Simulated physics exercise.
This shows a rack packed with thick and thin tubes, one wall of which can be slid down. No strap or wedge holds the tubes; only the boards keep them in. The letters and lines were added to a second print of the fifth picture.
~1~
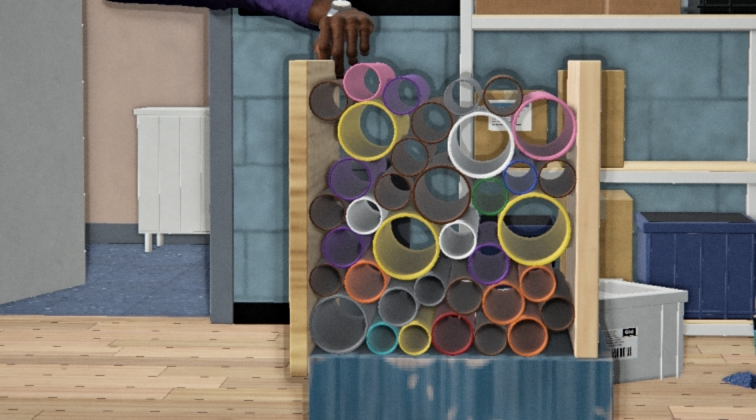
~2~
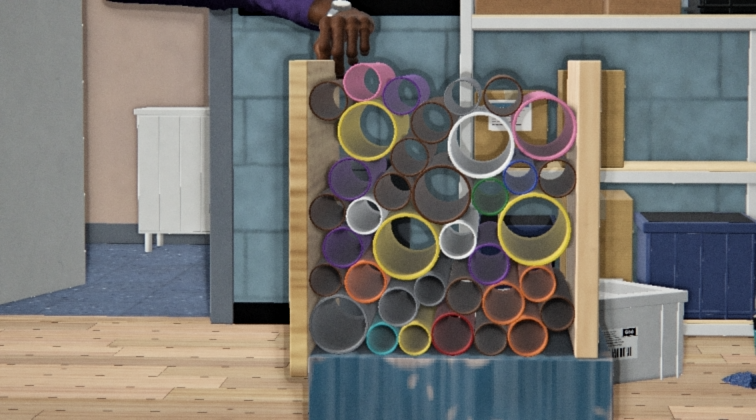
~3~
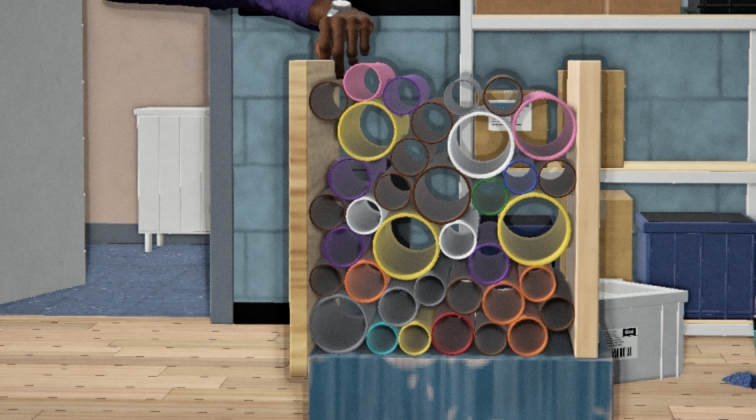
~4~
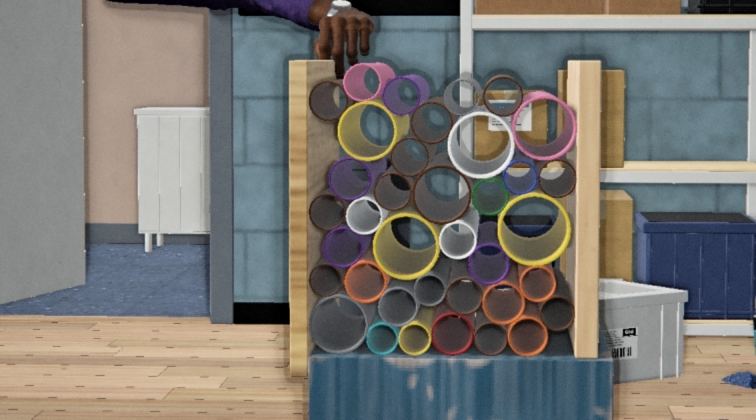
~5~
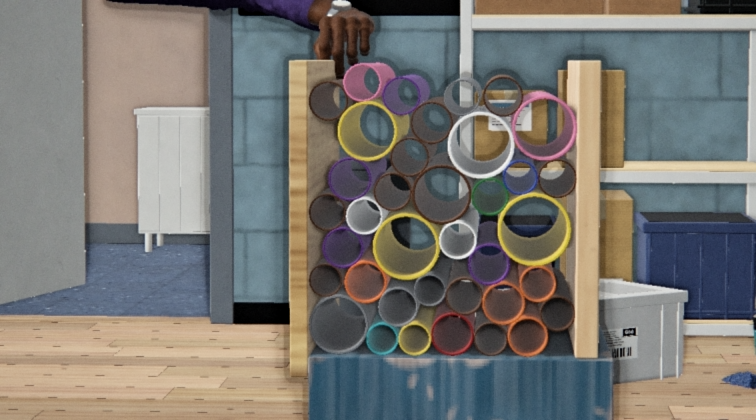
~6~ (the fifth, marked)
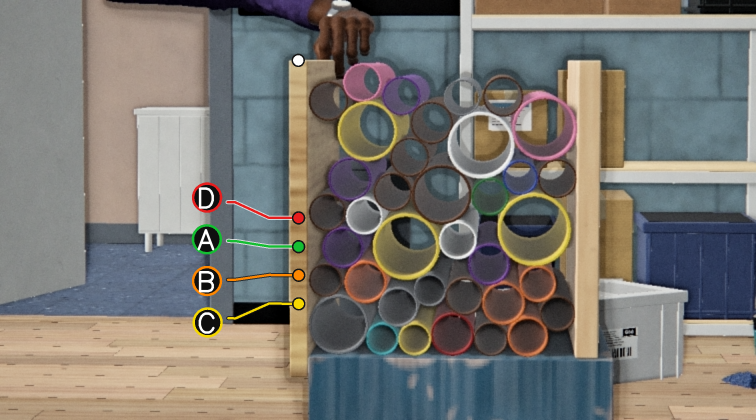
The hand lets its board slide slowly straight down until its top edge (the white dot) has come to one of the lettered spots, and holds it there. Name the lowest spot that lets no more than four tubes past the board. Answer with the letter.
D is the limit.
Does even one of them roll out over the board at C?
Yes, at C.
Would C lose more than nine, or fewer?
At C, more than nine.
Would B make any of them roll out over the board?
Yes, at B.
On the marked copy, A at (299, 247); B at (299, 275); C at (299, 304); D at (299, 218); the white dot at (299, 61).
Following D. Soon after the start, top of the board (309, 131).
Later, top of the board (309, 209).
In the end, top of the board (309, 218), two out over the board.
As for the rest, A more than four out over the board; B more than four out over the board; C more than four out over the board.
